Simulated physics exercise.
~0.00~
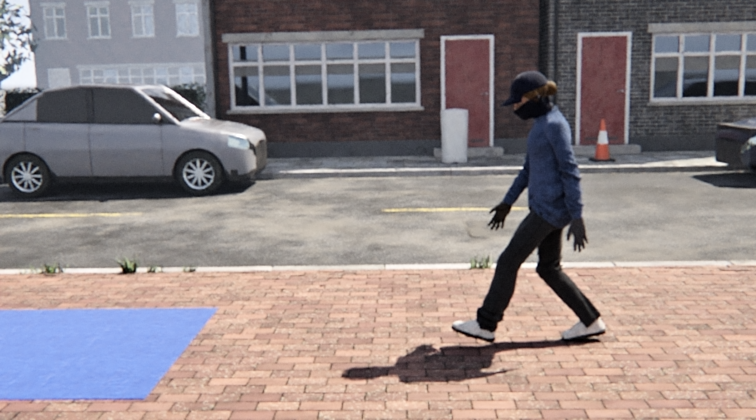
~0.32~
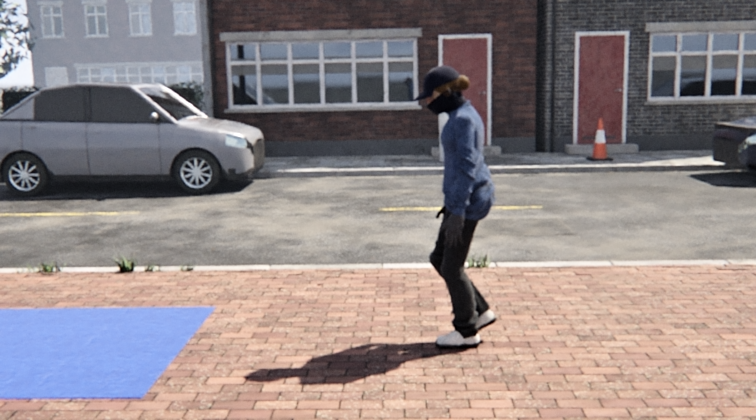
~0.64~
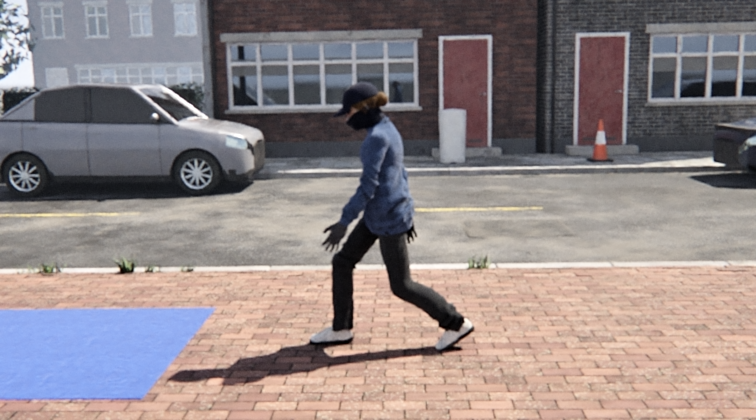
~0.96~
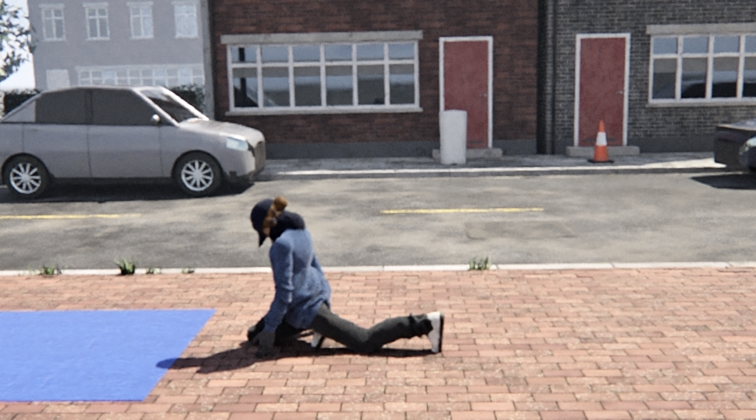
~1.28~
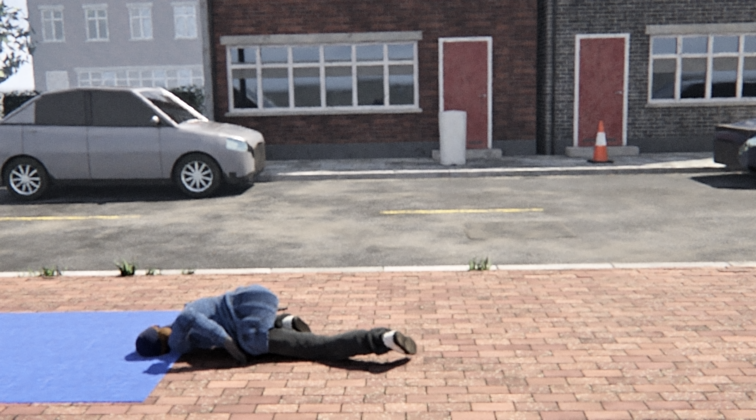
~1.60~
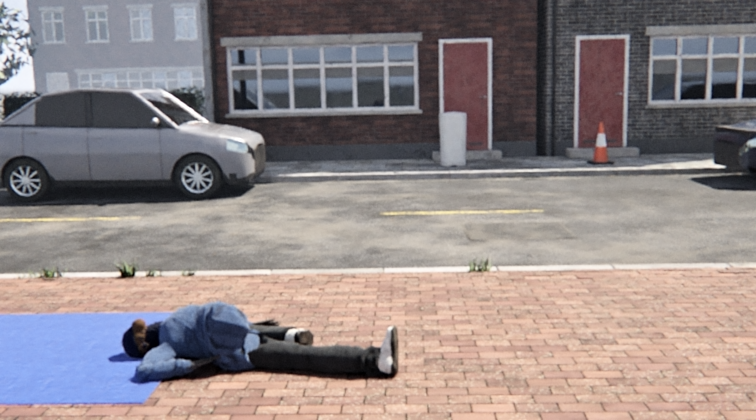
A person in a dark cap walks left, collapses, and lies with head on the blue mat.
